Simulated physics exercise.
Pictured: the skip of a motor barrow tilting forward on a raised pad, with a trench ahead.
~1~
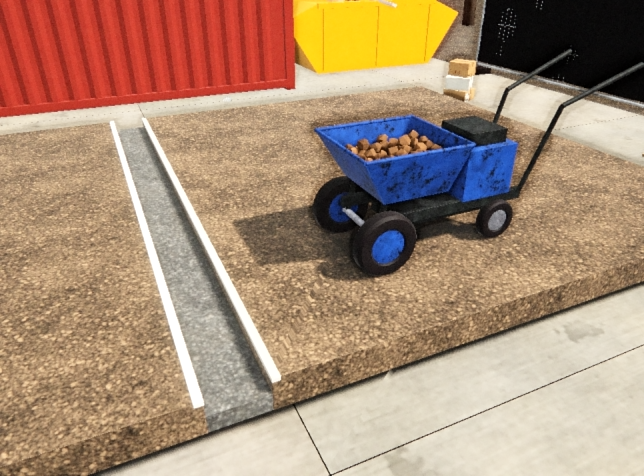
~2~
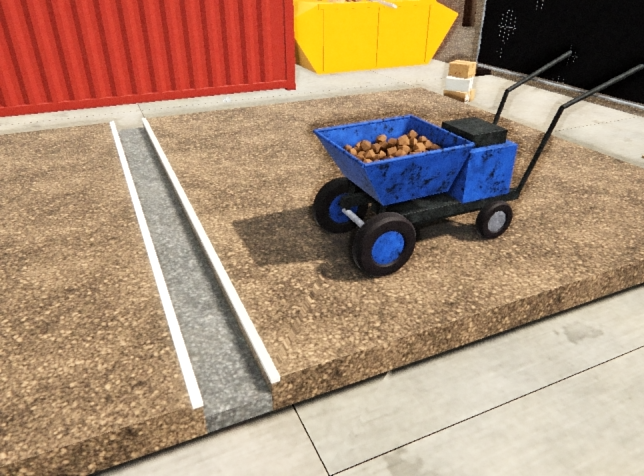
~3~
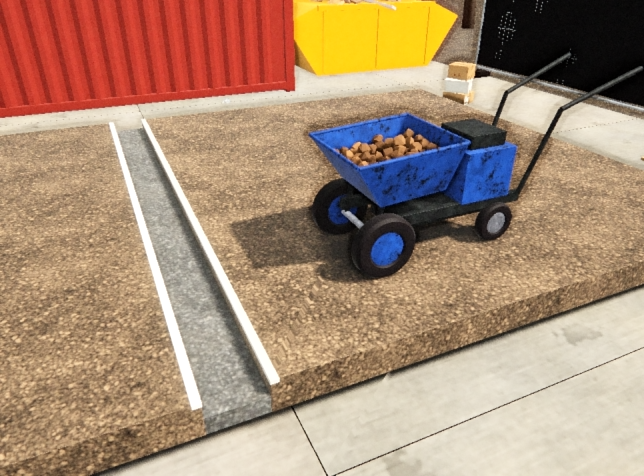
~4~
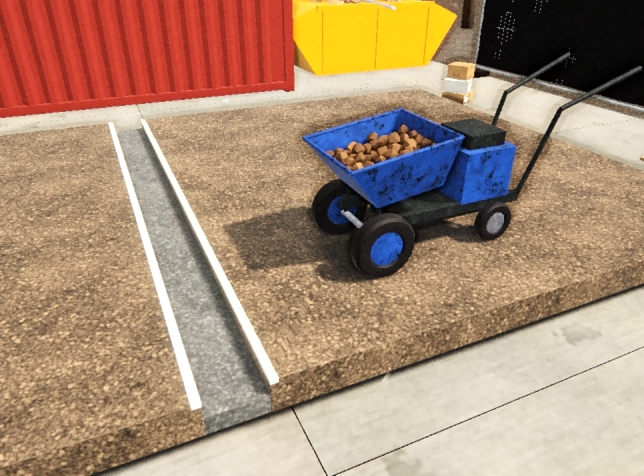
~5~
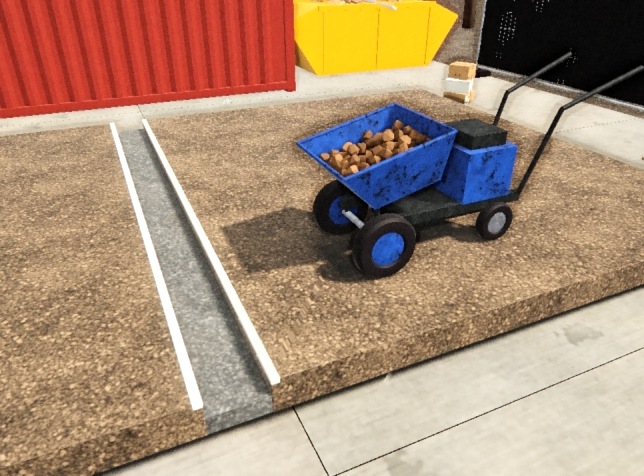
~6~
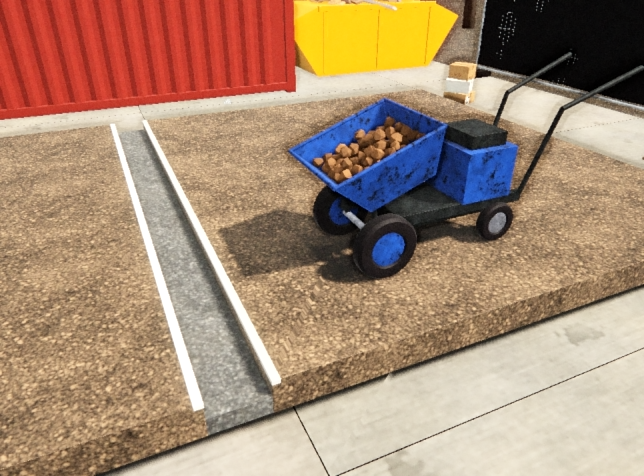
At first, a blue motor barrow loaded with brown clods sits with its skip level on a raised earth pad, to the right of a shallow, white-edged trench. The skip then tips slightly forward to the left, and its tilt steadily grows until it is clearly angled, the clods still inside.
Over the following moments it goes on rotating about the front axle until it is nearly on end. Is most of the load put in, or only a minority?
A minority.
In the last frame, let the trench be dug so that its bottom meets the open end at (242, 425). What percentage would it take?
I'd put it at some 20 in a hundred.
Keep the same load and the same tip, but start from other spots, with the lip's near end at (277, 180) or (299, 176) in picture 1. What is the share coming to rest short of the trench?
About 0 per cent first, about 0 per cent second.
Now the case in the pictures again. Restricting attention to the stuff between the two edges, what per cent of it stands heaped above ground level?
5 %.
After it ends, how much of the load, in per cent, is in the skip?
Close to 25 per cent.
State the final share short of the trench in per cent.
It works out to close to 55 per cent.
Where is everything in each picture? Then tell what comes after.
In the first picture, lip of the skip at (366, 164), level; top of the load at (404, 141), clay clods; first edge of the trench at (255, 336); far edge at (184, 357), the trench over half as wide as the skip, and shallow for its width.
In the second picture, lip of the skip at (364, 166), tipped barely; top of the load at (404, 151).
In the third picture, lip of the skip at (359, 170), tipped barely; top of the load at (405, 153).
In the fourth picture, lip of the skip at (351, 174), tipped a little; top of the load at (400, 150).
In the fifth picture, lip of the skip at (344, 180), tipped a little; top of the load at (395, 148).
In the sixth picture, lip of the skip at (335, 189), tipped clearly; top of the load at (387, 146); first edge of the trench at (255, 339); far edge at (184, 359).
Soon after the last picture, skip tipped steeply; all in the skip.
A little later, skip tipped right over; most in the skip; a small part short of the trench; a stray few falling.
Later still, skip tipped right over; about a quarter in the skip; about half short of the trench; a small part in or heaped over the trench; a stray few falling.
By the end, skip tipped right over; about a quarter in the skip; about half short of the trench; about a quarter in or heaped over the trench; none beyond it.
